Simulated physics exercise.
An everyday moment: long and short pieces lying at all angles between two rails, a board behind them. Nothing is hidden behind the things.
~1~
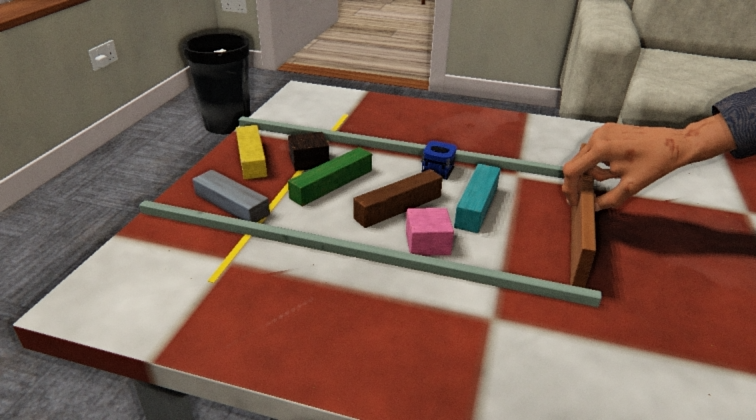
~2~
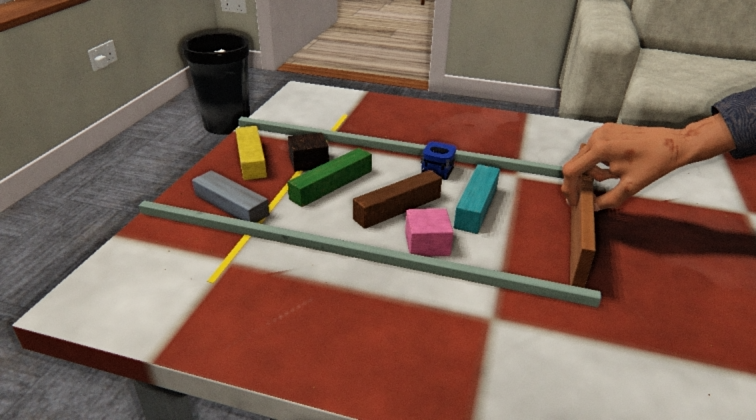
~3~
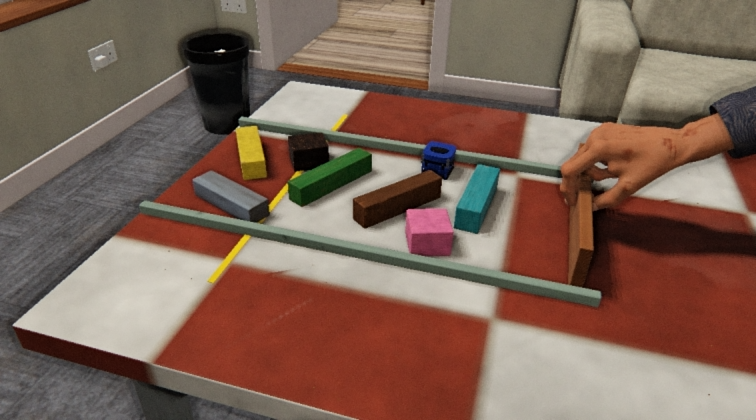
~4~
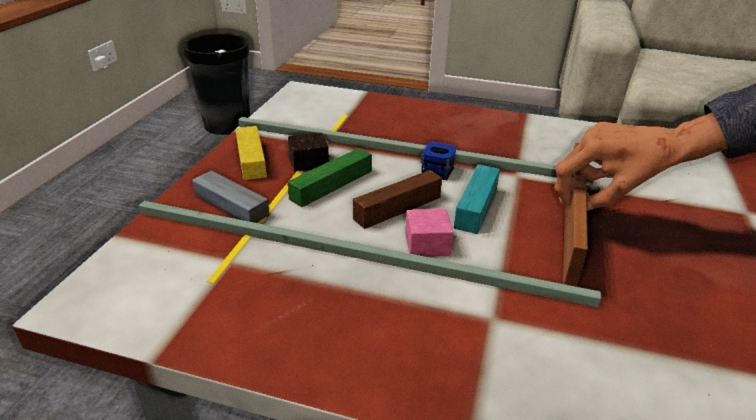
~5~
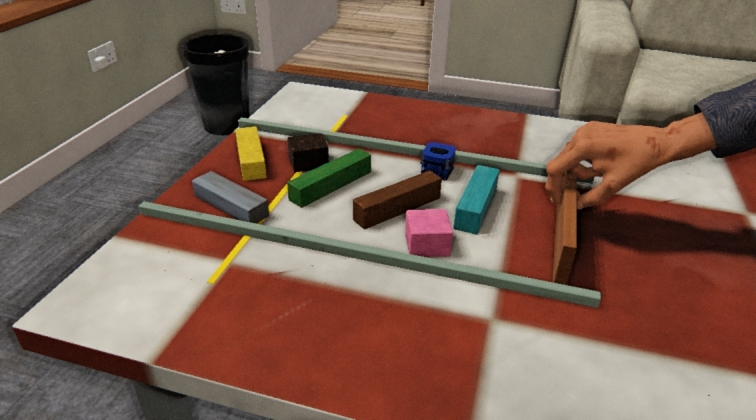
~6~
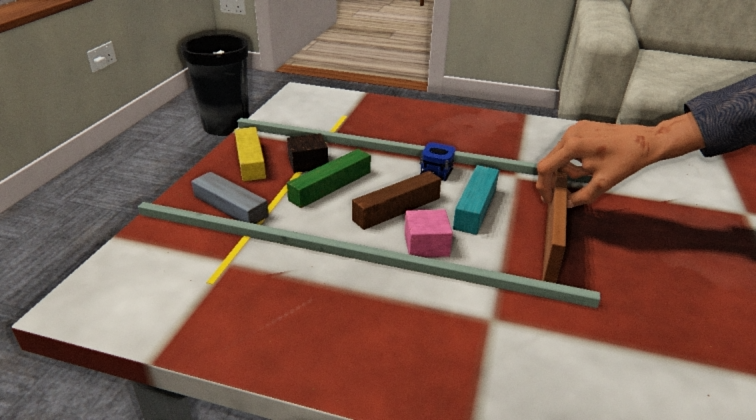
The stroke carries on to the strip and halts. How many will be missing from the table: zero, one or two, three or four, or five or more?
Outcome: The number that fall off is zero.
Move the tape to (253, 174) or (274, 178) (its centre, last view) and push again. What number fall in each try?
Down on the floor: 3 and 1.
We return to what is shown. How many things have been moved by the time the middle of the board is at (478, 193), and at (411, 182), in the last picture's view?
1 and 4.
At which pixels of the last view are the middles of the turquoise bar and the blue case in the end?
About (285, 166), and the other about (303, 141).
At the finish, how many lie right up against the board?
In contact: 3.
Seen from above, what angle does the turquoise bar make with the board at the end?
Near 0 degrees.
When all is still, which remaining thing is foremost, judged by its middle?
It is the yellow bar.
Soon after, none off yet; yellow bar at rest near (250, 153); grey stick at rest near (230, 198); black block at rest near (308, 153).
Then, none off yet; yellow bar at rest near (250, 153); grey stick at rest near (230, 198); black block moving near (298, 151).
At rest, the number that fall off is zero.
